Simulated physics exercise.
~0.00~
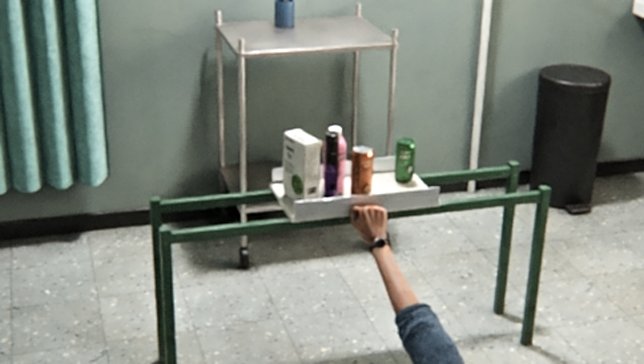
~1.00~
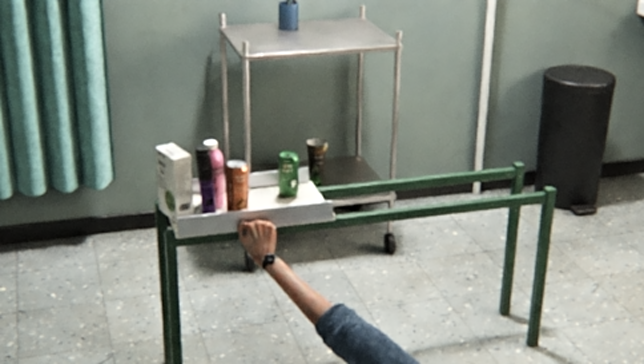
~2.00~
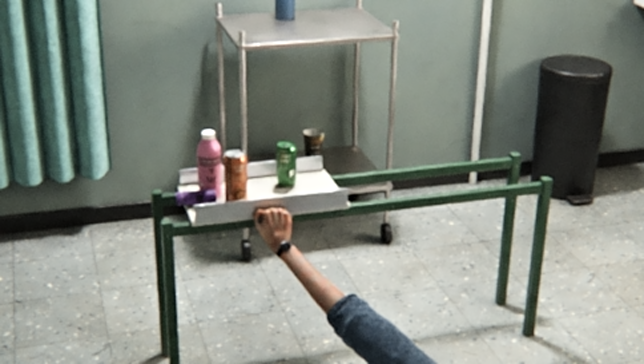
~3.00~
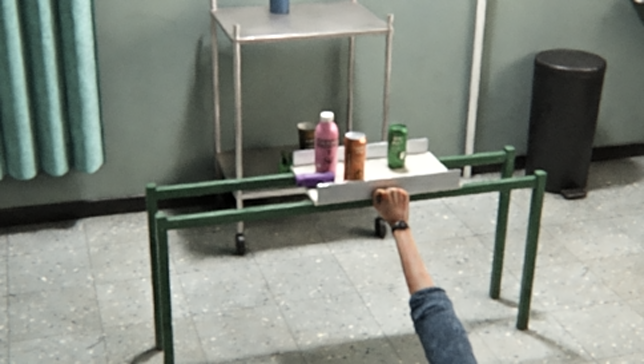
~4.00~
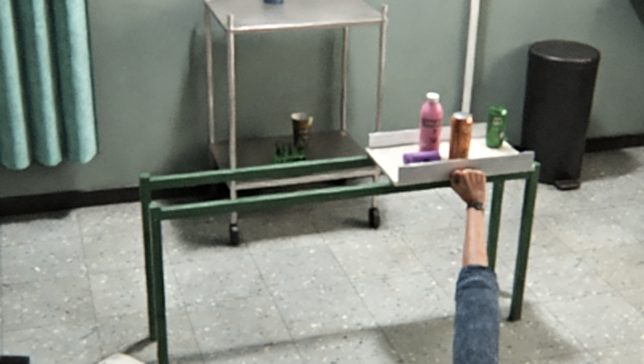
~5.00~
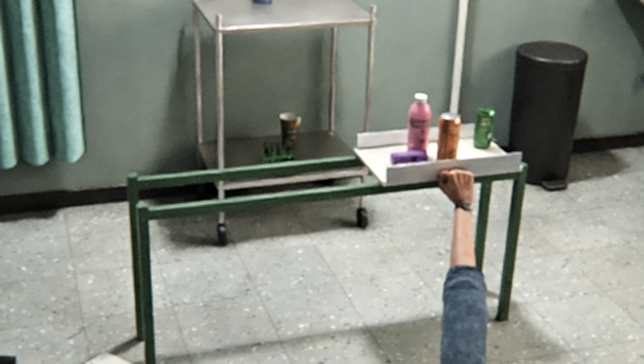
A hand slides a tray left then right along green rails, losing a white packet.
